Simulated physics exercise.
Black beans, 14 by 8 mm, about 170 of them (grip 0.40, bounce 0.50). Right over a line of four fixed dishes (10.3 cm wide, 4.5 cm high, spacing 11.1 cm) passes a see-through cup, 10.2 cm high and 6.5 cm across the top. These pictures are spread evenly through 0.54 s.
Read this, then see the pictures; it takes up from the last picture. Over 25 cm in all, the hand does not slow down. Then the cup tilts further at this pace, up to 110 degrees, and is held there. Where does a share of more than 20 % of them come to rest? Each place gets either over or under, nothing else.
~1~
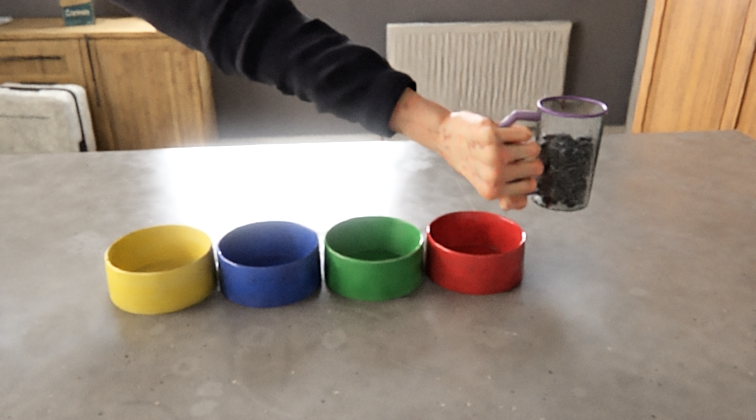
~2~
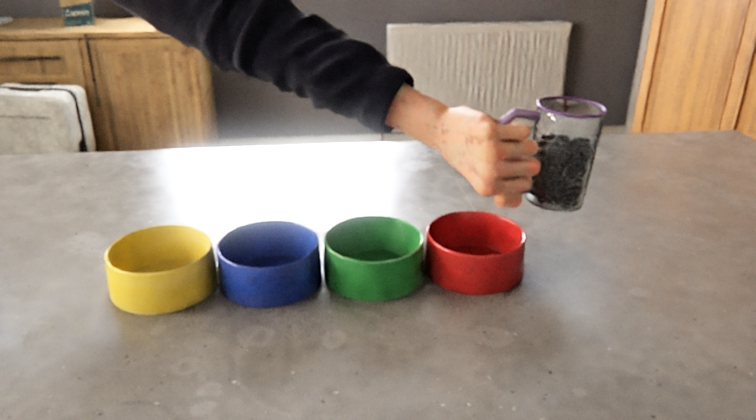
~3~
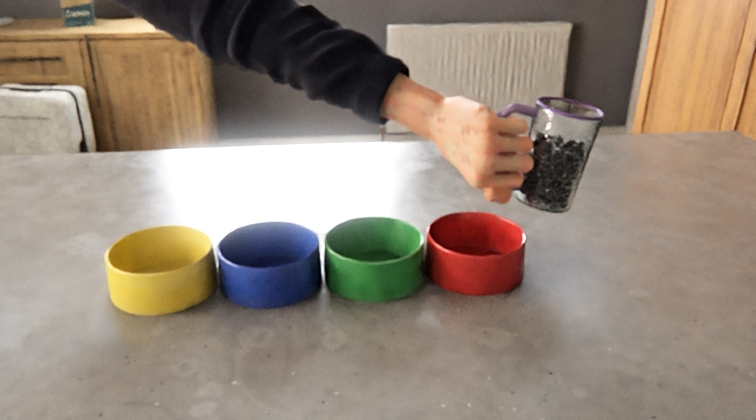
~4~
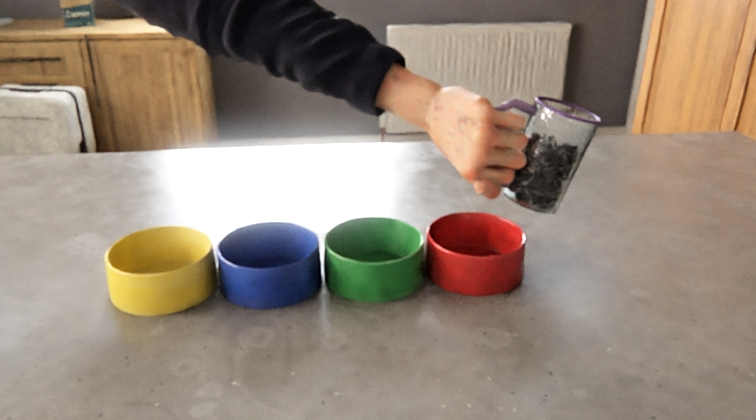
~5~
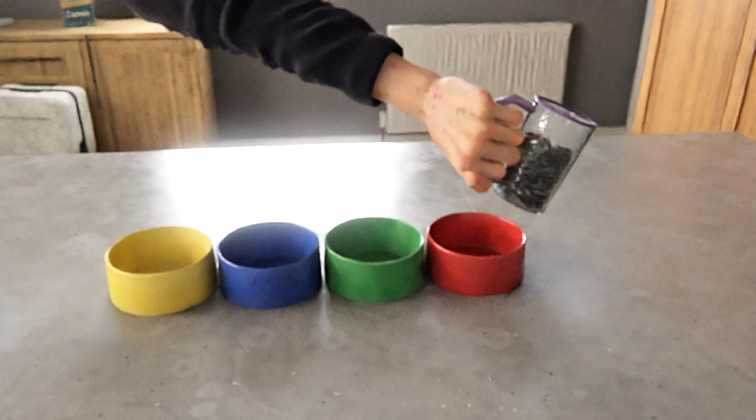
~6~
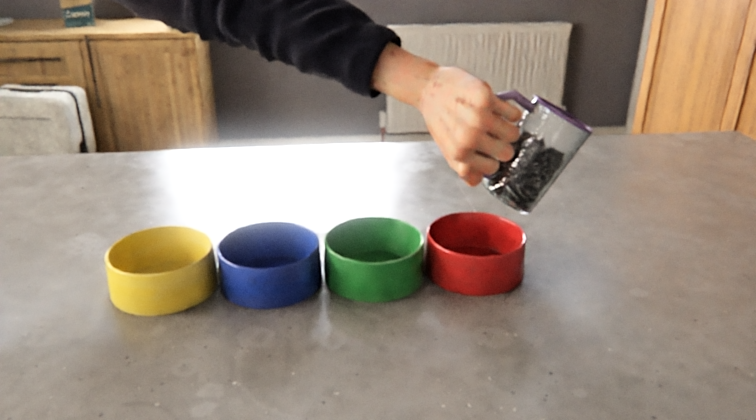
At the end, red: I'd say it gets more than a fifth; blue: I'd say it gets a fifth at most; green: I'd say it gets a fifth at most; yellow: I'd say it gets a fifth at most; counter: I'd say it gets a fifth at most.
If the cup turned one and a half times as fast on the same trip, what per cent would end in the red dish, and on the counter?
That gives red 60 with 40 for the counter.
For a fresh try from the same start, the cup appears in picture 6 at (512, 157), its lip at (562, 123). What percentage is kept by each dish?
Red 0, blue 0, green 100, yellow 0.
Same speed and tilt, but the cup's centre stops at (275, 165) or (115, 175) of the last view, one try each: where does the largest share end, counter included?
The biggest share goes to red first, then to red.
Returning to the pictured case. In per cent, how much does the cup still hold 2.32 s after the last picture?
Somewhere near 5 per cent of the load.
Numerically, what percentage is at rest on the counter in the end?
About 5 %.
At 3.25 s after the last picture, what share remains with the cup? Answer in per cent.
It should be near 0 per cent.
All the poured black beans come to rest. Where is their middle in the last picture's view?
About (470, 256).
Then, 1.40 s after the last picture, tilt 110 degrees; cup holds 85 %, red 15 %.
Then, 2.32 s after the last picture, tilt 110 degrees; cup holds 5 %, red 95 %.
Then, 3.25 s after the last picture, tilt 110 degrees; cup holds 0 %, red 95 %.
In the end, red 95 %, blue 0 %, green 0 %, yellow 0 %, counter 5 %.
